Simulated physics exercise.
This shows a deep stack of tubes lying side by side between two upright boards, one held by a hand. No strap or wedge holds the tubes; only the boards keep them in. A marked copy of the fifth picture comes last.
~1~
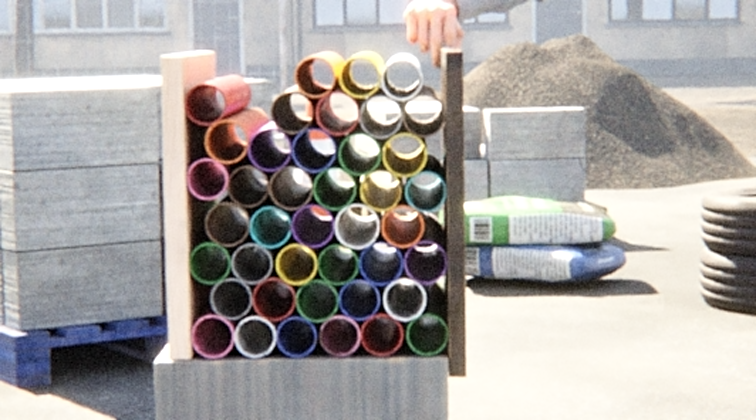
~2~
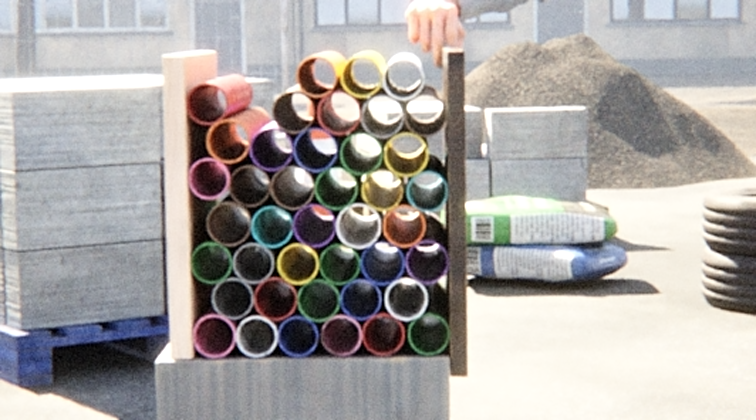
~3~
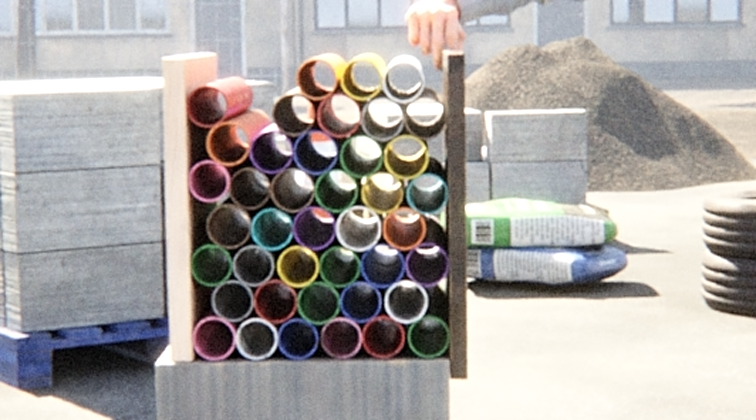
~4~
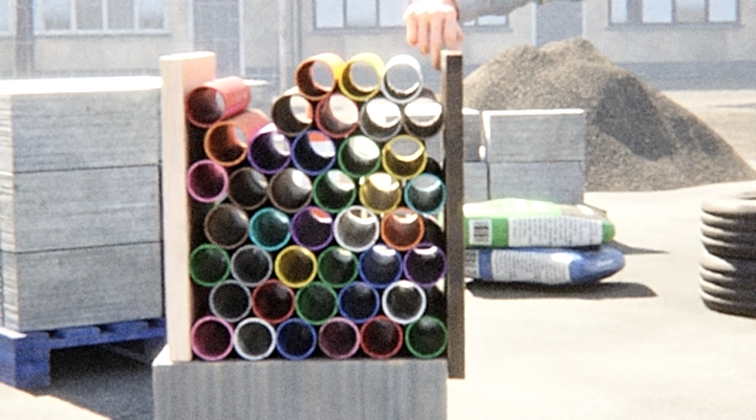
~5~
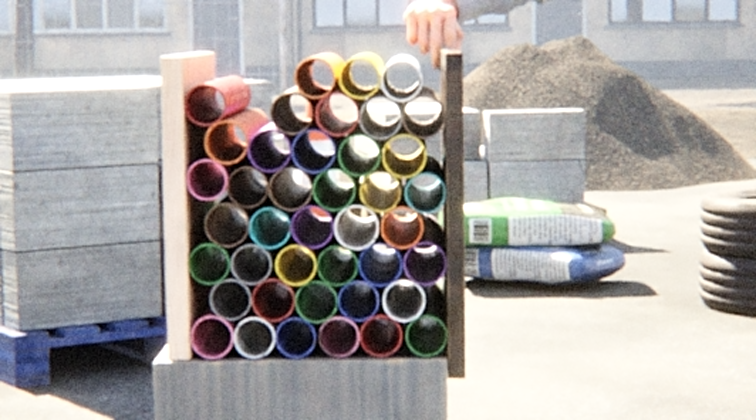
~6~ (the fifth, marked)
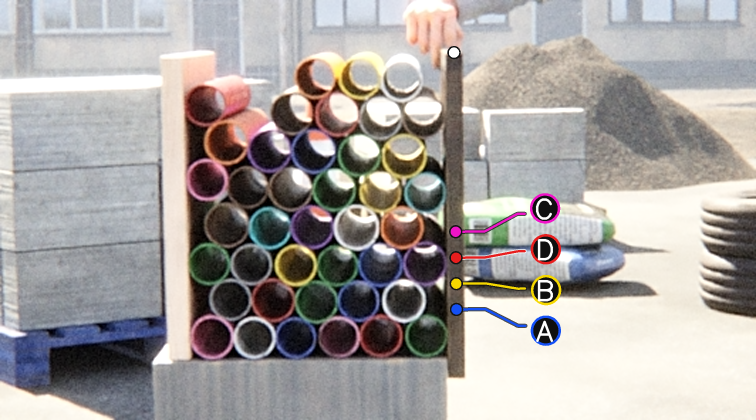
Colourful tubes lie stacked between two upright boards, barely moving, while a hand holds one board.
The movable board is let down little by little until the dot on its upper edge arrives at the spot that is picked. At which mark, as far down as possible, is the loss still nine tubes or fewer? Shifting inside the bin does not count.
At most to B.
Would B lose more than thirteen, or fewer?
It loses fewer than thirteen.
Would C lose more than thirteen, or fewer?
At C, fewer than thirteen.
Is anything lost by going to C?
At C: Yes.
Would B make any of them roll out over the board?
At B: Yes.
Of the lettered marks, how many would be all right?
Three of the four.
On the copy, A at (456, 310); B at (456, 284); C at (456, 232); D at (456, 258); the white dot at (454, 53).
On B. First, top of the board (446, 148).
Then, top of the board (447, 253).
Finally, top of the board (447, 283), about six out over the board.
By contrast, A more than nine out over the board; C two out over the board; D about six out over the board.
